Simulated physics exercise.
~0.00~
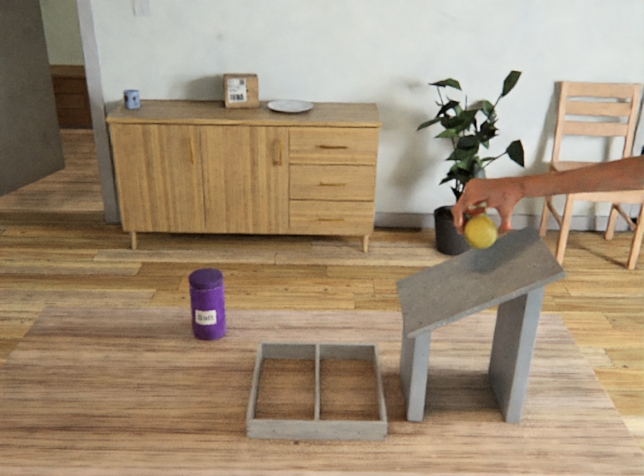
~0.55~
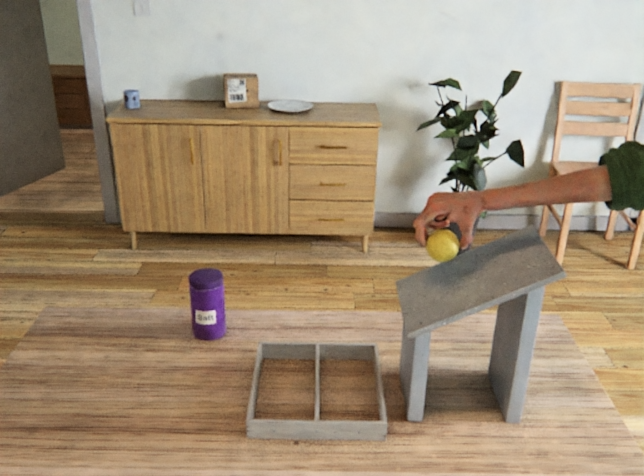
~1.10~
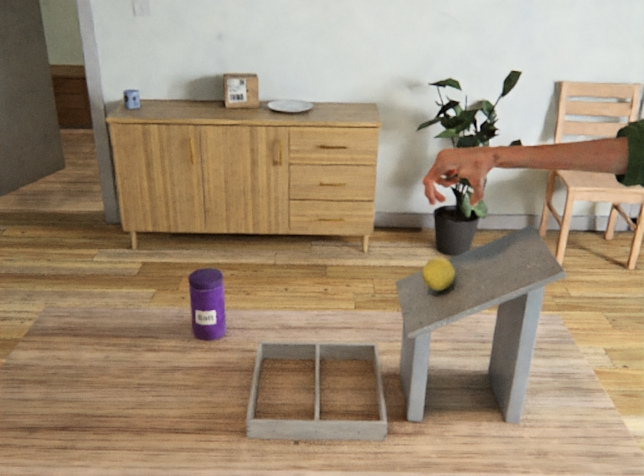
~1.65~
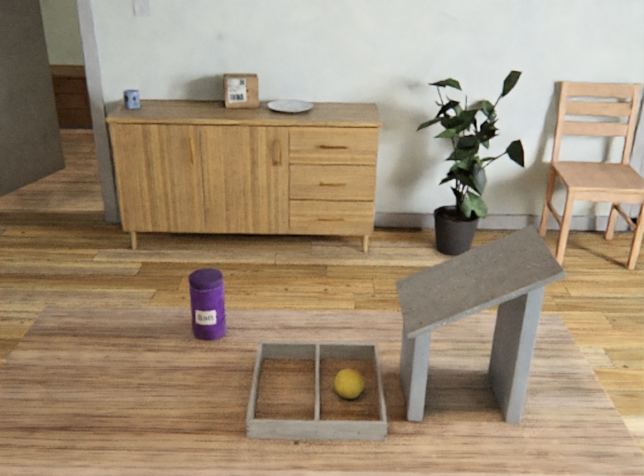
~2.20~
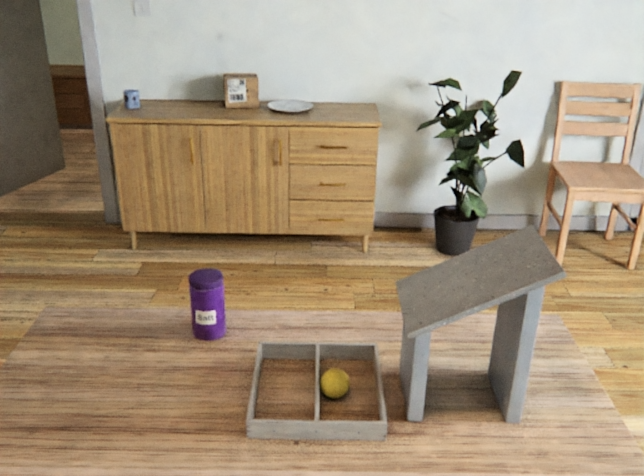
A yellow lemon is held by a hand above a sloping grey board, with a two-part tray to the left of the board and a purple jar standing farther left on the wooden surface. The hand carries the lemon left, toward the lower part of the slope. It then lets go and draws back, leaving the lemon on the board. The lemon travels down to the left, off the board and into the nearer, right-hand bay of the tray. It shifts slightly left and ends inside that bay, near the divider, while the jar remains in its place.
